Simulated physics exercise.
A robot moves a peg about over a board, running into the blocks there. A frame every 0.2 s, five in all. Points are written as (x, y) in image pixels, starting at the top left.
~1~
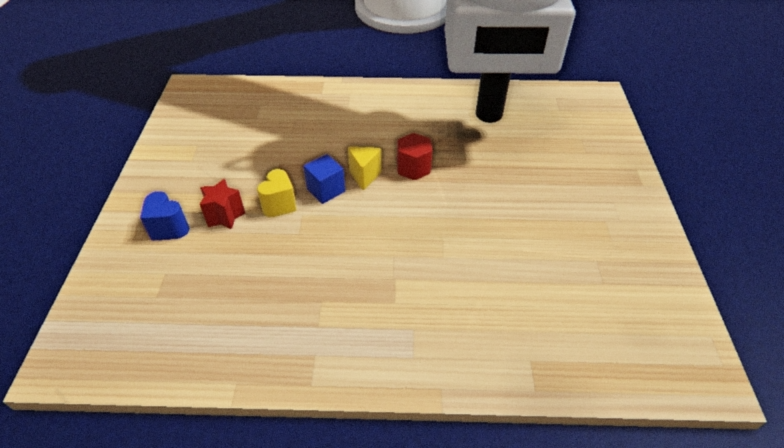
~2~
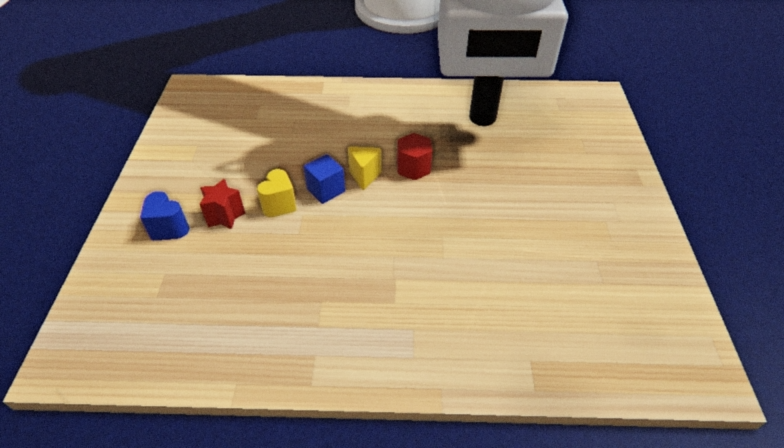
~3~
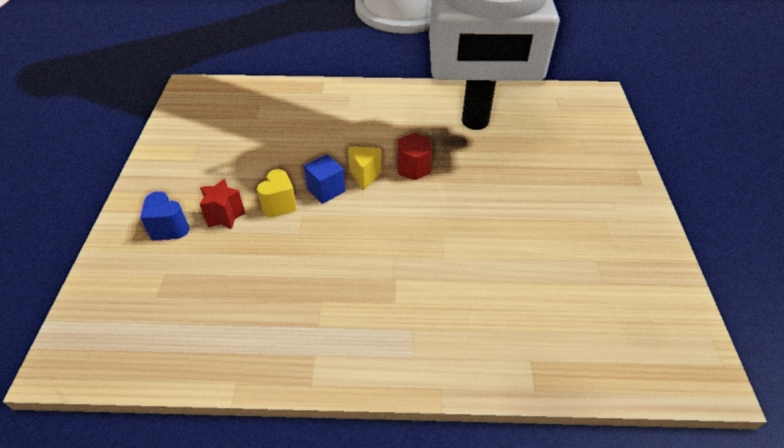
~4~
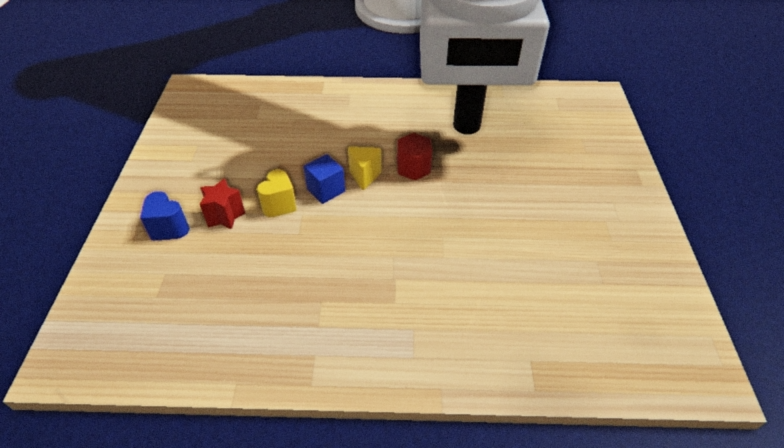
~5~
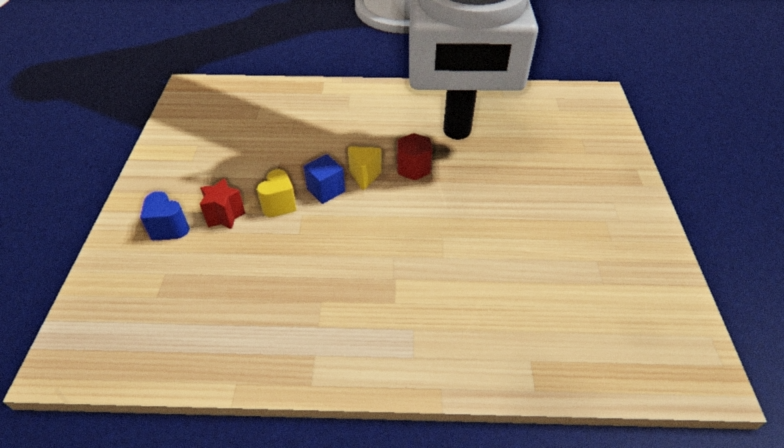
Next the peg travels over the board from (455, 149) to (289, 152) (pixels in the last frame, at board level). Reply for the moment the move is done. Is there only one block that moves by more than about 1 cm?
Answer: Yes.
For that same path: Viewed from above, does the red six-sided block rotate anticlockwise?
Going by the path, yes.
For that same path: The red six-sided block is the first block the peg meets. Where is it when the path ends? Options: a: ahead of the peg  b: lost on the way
The correct letter is b.
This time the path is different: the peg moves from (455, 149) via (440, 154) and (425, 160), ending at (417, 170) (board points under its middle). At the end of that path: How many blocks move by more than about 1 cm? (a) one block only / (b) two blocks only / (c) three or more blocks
a (one block only)
On the path given first. One third of the way, peg (400, 133); red six-sided block (404, 147), turned 40° anticlockwise.
Two thirds of the way, peg (343, 134); red six-sided block (403, 147), turned 45° anticlockwise.
At the end, peg (286, 135); yellow triangular block still; red six-sided block (403, 147), turned 45° anticlockwise.
